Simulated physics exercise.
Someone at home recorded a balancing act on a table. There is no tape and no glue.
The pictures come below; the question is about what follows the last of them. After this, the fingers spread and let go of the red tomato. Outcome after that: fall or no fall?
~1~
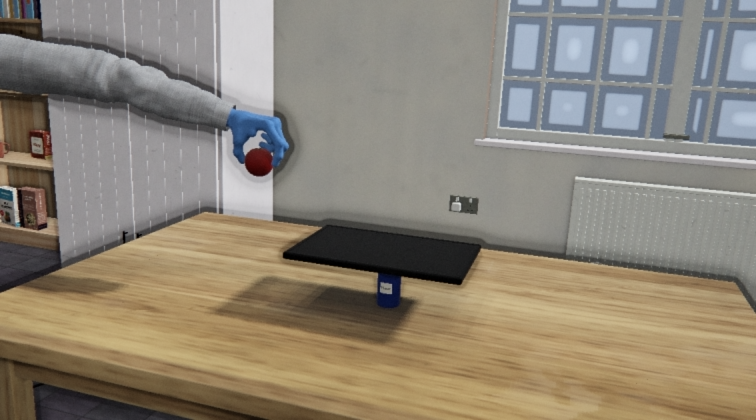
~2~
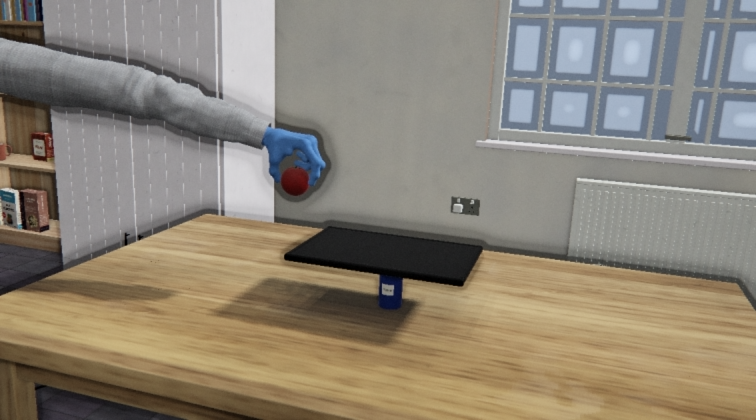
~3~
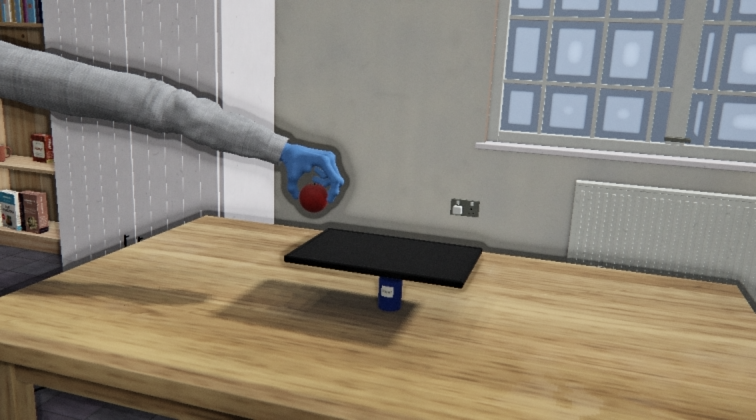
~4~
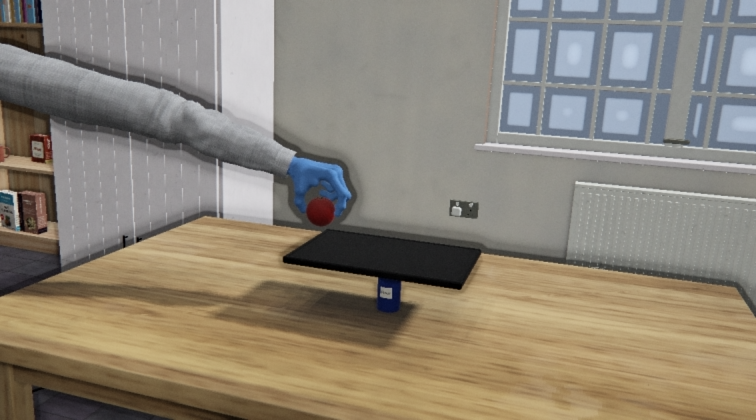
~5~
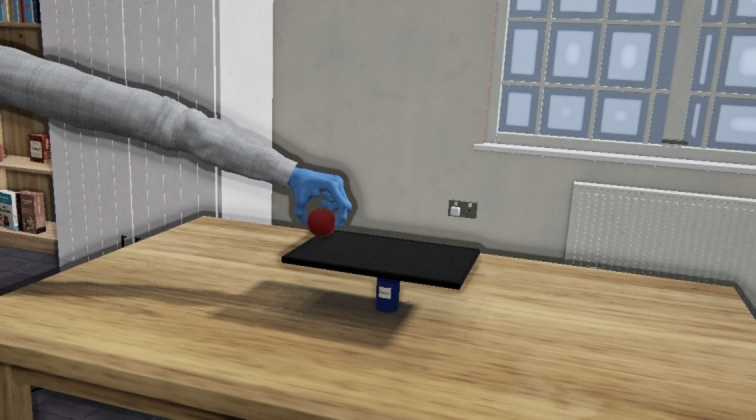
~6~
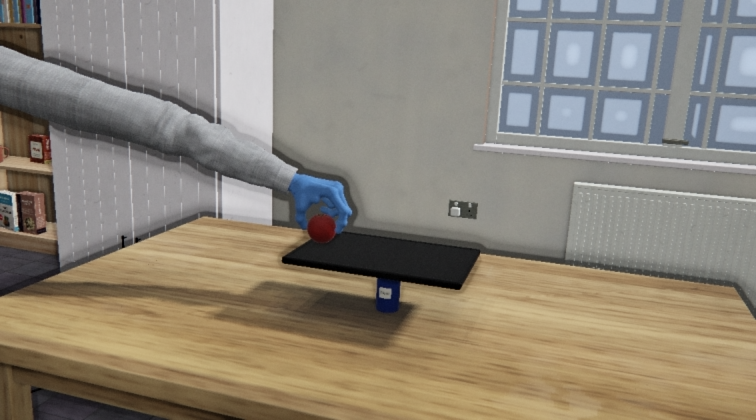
Fall.
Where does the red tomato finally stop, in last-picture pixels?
The object winds up at approximately (217, 266).
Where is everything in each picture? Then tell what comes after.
Coming down; red tomato (259, 162); blue shaker (389, 280), in the first picture.
Coming down; red tomato (295, 181); blue shaker (391, 281), in the second picture.
Coming down; red tomato (314, 198); blue shaker (391, 283), in the third picture.
Coming down; red tomato (321, 212); blue shaker (390, 284), in the fourth picture.
Coming down; red tomato (322, 222); blue shaker (388, 284), in the fifth picture.
In place under the hand; red tomato (322, 229); blue shaker (389, 285), in the sixth picture.
Then, 0.60 s on from there, red tomato now fallen; black lid turned 33° from how it was put.
Then, 0.80 s on from there, black lid turned 25° from how it was put.
Then, 0.90 s on from there, black lid now fallen.
Then, 1.20 s on from there, things are still on the move.
In the end, fallen, red tomato and black lid; blue shaker unmoved. At the end, from the last picture's camera, red tomato near (217, 266). The stack loses its balance.
